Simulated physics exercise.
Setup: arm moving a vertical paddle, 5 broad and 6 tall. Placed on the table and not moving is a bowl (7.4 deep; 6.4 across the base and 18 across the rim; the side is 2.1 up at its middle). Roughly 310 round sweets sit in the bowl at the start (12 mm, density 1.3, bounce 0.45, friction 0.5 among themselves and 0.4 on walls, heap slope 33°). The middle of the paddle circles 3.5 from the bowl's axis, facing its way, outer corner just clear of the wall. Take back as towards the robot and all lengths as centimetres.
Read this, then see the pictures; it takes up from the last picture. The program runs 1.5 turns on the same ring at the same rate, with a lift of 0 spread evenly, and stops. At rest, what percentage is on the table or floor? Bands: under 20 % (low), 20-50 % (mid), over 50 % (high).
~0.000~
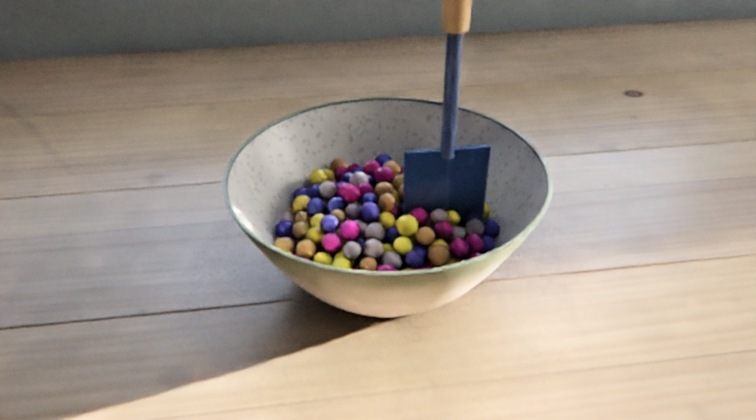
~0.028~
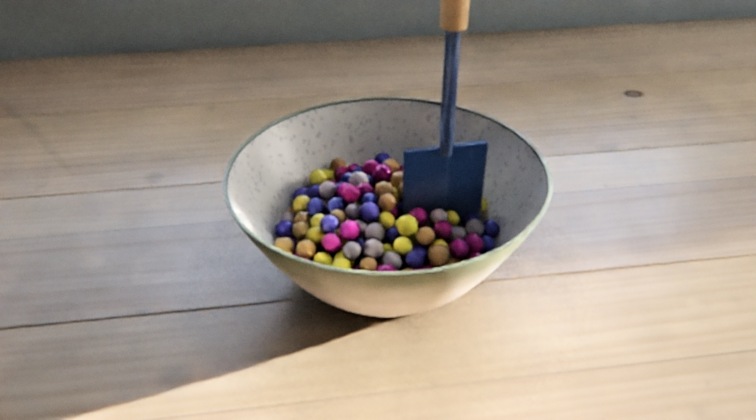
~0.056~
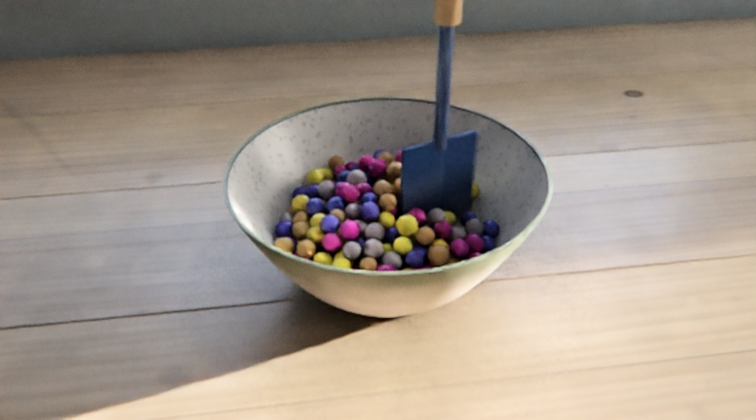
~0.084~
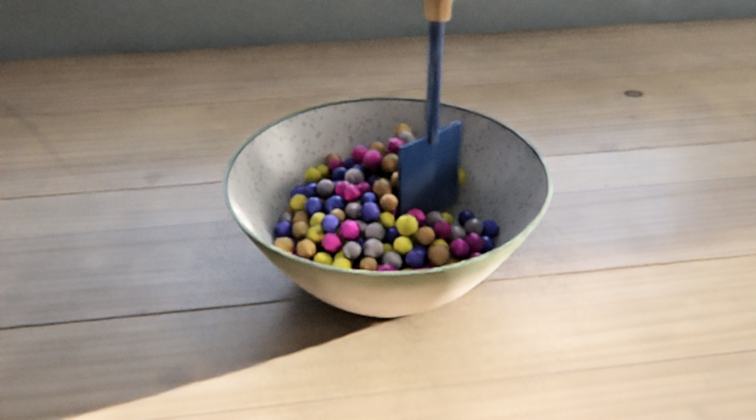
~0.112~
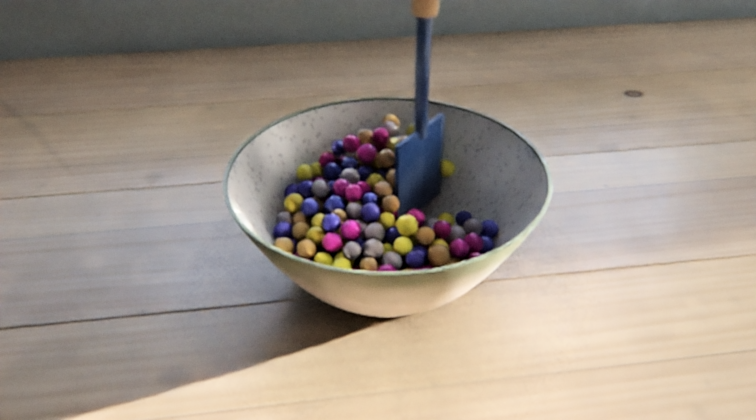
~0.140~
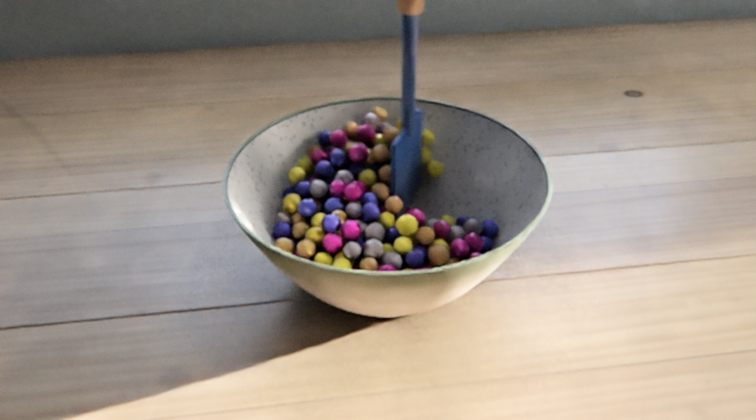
Low.
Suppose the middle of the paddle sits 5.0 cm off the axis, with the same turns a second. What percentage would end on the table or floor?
Then about 5 per cent.
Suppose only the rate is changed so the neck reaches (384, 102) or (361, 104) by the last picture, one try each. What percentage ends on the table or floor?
About 20 % for one try and about 30 % for the other, in order.
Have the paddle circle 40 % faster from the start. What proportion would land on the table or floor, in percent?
20 %.
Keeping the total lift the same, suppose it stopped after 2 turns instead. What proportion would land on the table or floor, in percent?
It would be around 10 percent.
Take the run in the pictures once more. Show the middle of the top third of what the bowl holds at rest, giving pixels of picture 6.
The centre is near pixel (331, 247).
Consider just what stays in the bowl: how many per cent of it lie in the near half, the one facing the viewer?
Roughly 65 per cent.
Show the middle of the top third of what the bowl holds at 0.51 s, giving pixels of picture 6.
About (415, 242) in the last picture.
After 0.51 s, 248° round, highest piece 9 above the table; 300 in the bowl, 6 on the table or floor, 7 in flight or on the tool.
After 0.89 s, 76° round, highest piece 9 above the table; 294 in the bowl, 17 on the table or floor, 2 in flight or on the tool.
After 1.27 s, 180° round, highest piece 7 above the table; 286 in the bowl, 26 on the table or floor, 1 in flight or on the tool.
After 1.97 s, 180° round, highest piece 7 above the table; 286 in the bowl, 27 on the table or floor.
At rest, 286 in the bowl, 27 on the table or floor. That is 9 % on the table or floor.
